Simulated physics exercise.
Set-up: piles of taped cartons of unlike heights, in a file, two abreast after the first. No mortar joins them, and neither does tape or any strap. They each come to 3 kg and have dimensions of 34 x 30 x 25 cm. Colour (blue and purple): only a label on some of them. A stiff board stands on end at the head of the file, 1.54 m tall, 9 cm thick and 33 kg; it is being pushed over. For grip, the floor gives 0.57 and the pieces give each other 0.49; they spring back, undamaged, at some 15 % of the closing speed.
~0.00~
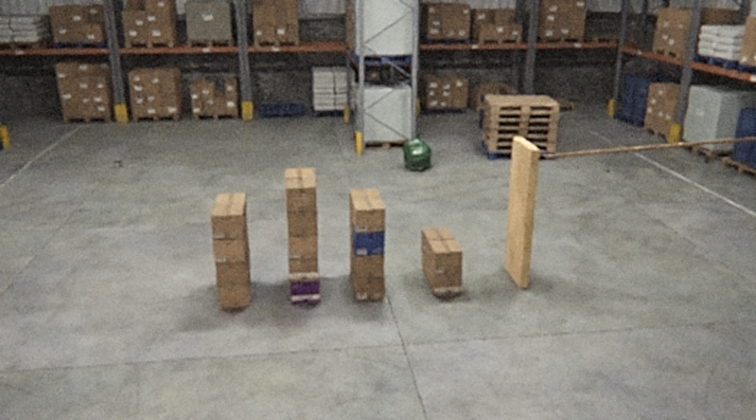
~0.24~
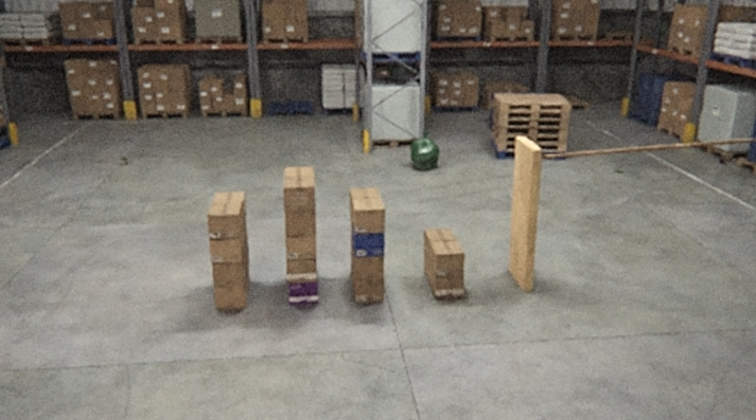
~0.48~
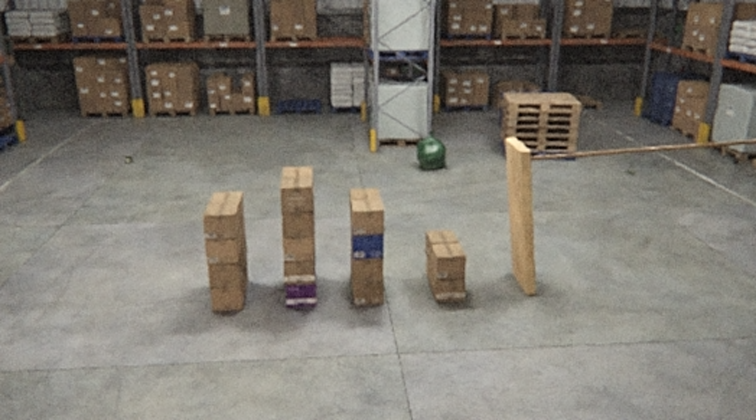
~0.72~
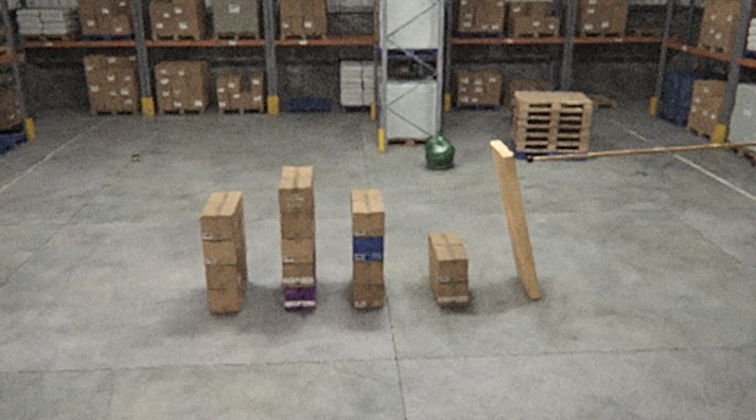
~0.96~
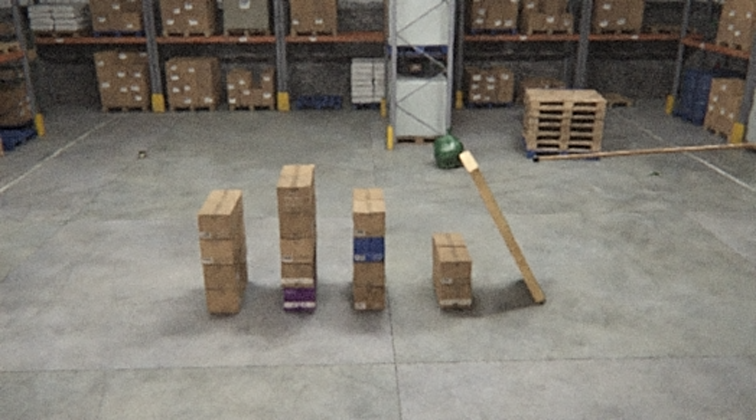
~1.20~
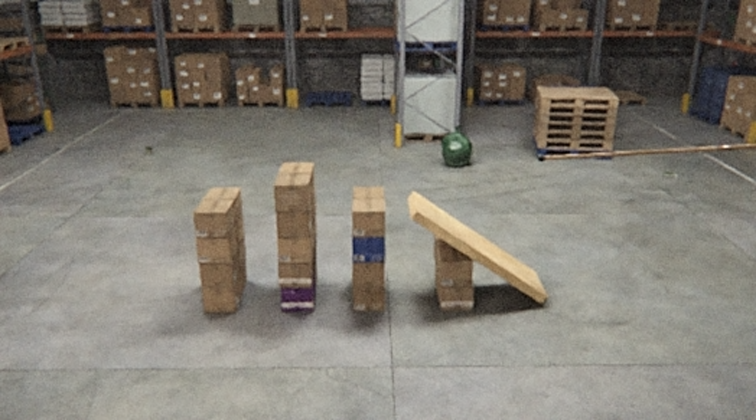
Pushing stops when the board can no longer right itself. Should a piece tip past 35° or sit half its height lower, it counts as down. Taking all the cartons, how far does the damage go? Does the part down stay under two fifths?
Yes.
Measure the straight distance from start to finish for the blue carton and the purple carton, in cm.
Well, the blue finishes about 0 cm from where it began, while the purple finishes about 0 cm from its start.
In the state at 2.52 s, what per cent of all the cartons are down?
0 percent by then.
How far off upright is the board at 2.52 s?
Roughly 55°.
Around 1.26 s, board 61° from upright; none of the 30 cartons down, 1 disturbed.
Around 1.30 s, board 64° from upright; none of the 30 cartons down, 2 disturbed.
Around 2.12 s, board 61° from upright; none of the 30 cartons down, 2 disturbed.
Around 2.52 s, board 55° from upright; none of the 30 cartons down, 2 disturbed.
Finally (3.0 s), board 55° from upright; none of the 30 cartons down, 2 disturbed; blue carton unmoved; purple carton unmoved. That is 0 per cent. Seen by the last camera, middles, blue carton near (369, 243), purple carton near (299, 292).
